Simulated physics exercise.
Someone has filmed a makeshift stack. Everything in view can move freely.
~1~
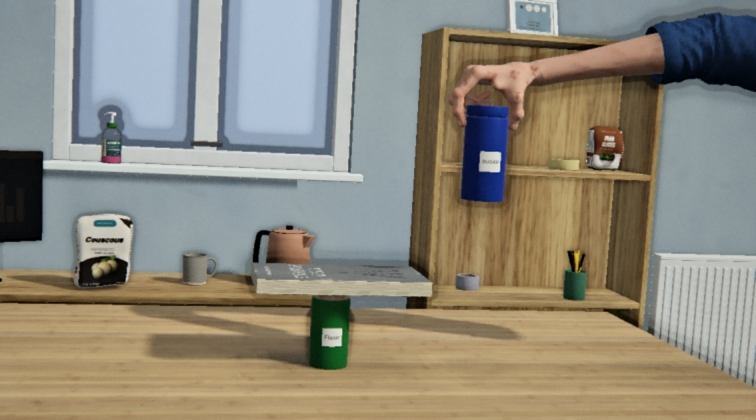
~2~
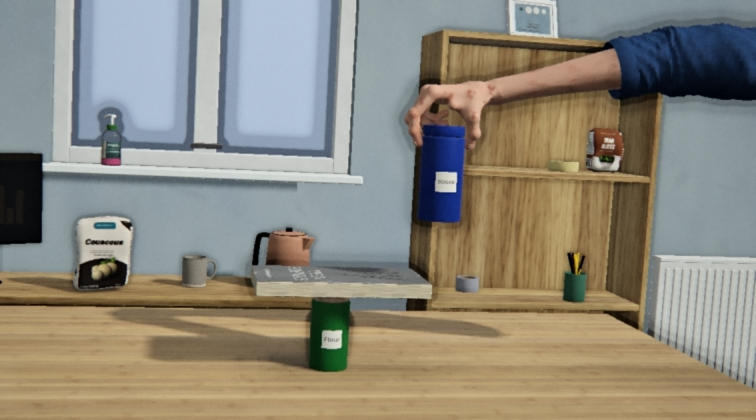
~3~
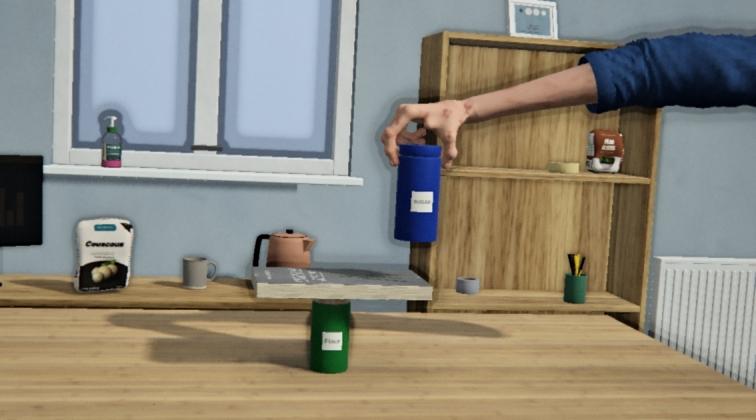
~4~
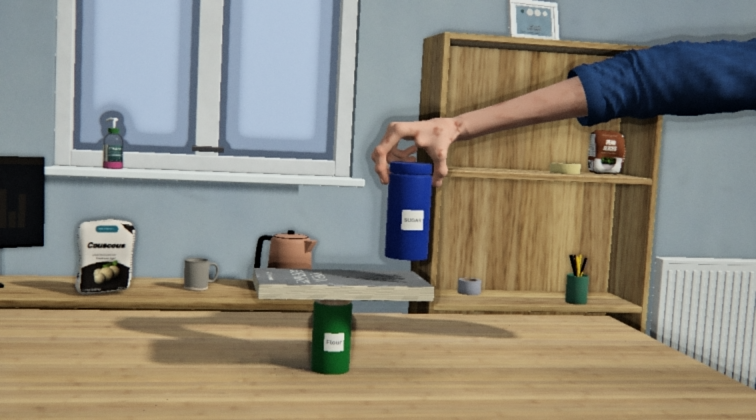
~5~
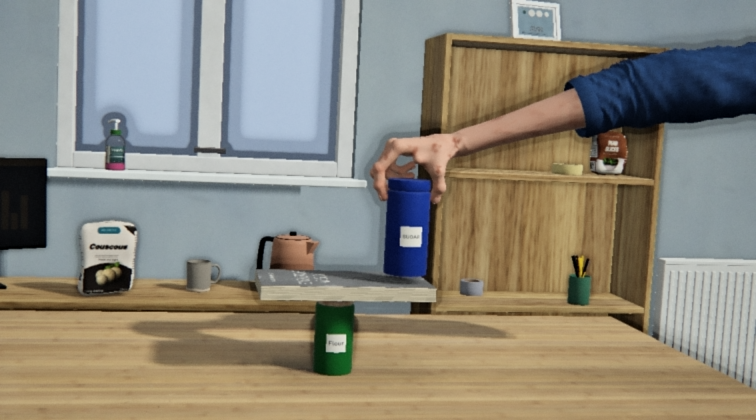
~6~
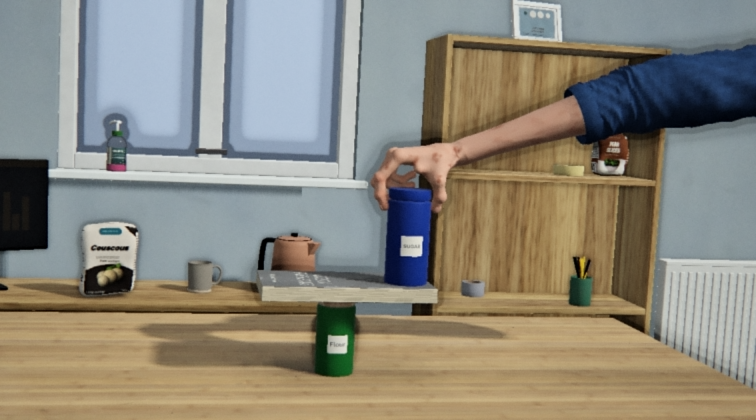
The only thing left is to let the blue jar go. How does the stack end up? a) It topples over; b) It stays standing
Option a: It topples over.
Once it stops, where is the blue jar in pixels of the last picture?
Around (494, 363).
Then, 0.40 s after the last picture, blue jar now fallen; grey book tipped 58° from how it was.
Then, 0.80 s after the last picture, grey book now fallen; green jar tipped 53° from how it was.
At rest, fallen, green jar, blue jar and grey book. Seen from the same camera at the end, blue jar near (494, 363). The stack loses its balance.
